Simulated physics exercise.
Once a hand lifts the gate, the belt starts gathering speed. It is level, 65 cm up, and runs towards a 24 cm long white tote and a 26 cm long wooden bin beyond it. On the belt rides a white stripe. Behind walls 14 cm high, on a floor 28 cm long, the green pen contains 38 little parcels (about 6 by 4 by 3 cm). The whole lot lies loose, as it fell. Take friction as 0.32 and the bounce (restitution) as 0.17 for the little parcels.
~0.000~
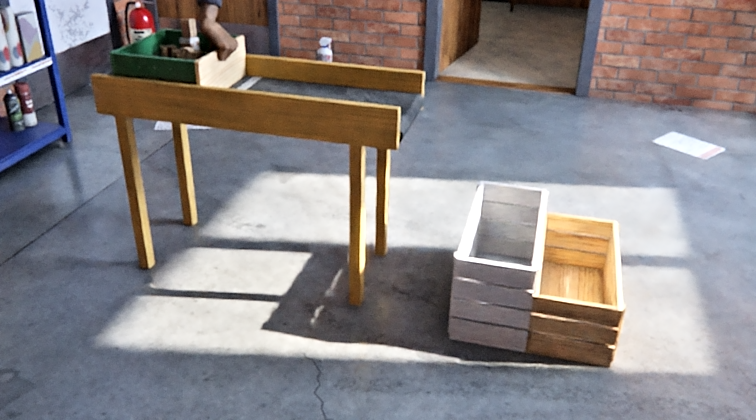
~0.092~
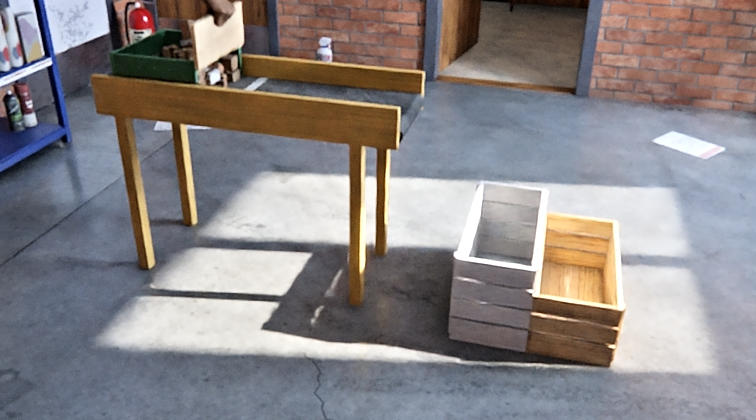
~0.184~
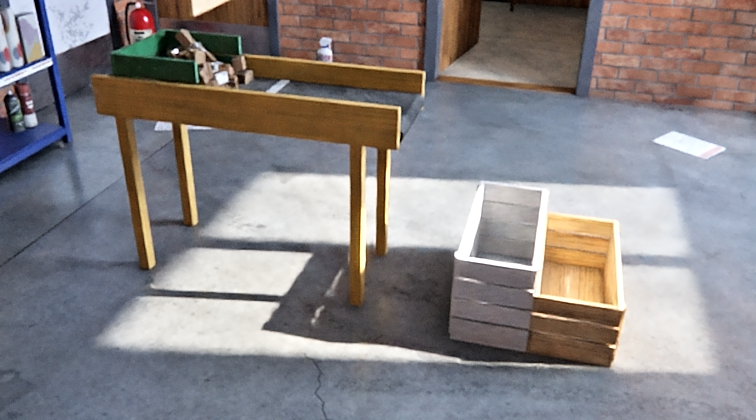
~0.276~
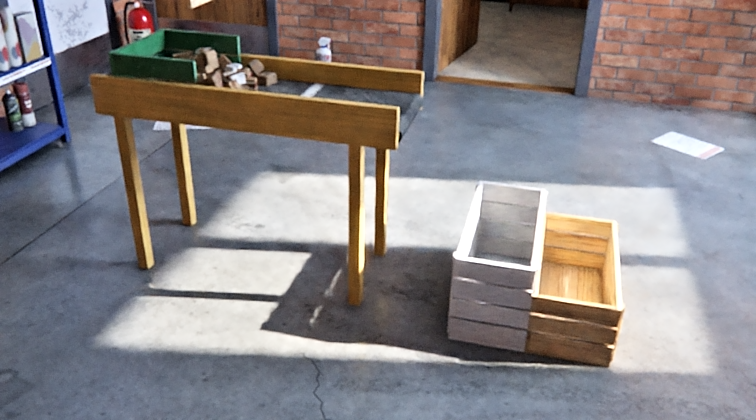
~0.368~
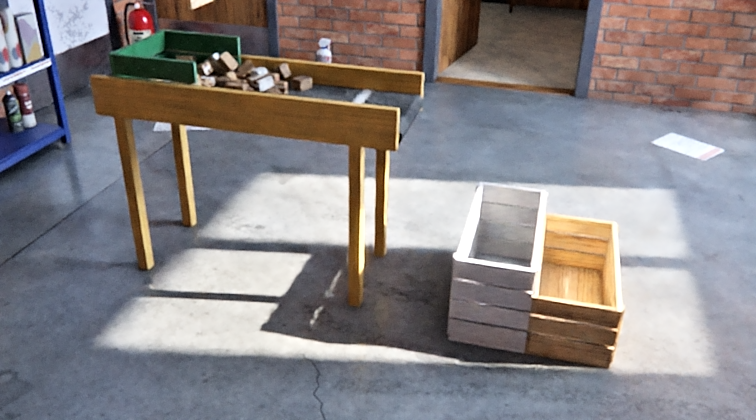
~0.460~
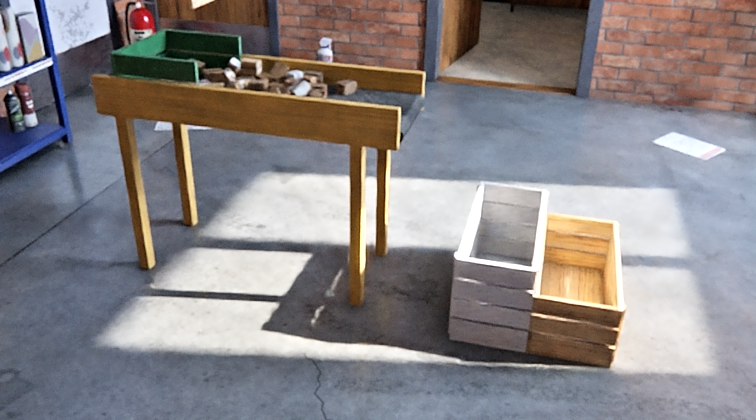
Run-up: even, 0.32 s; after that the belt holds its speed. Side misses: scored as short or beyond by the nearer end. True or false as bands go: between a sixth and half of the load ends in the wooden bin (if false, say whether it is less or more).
False, more than half.
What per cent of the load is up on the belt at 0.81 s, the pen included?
It comes to about 30 per cent.
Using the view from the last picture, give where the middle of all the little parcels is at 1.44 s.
Look near pixel (581, 297).
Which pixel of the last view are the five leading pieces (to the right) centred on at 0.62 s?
They are centred near (408, 108).
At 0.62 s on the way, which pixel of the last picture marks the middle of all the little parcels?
Near (336, 96) in pixels.
After 0.62 s, 2 still in the green pen, 35 on the belt and 1 in the air.
After 0.81 s, 12 on the belt and 26 in the air.
After 1.09 s, 24 in the wooden bin and 14 in the air.
Final count (at 1.44 s), 38 in the wooden bin. Asked share, 38 of 38, 100 per cent.
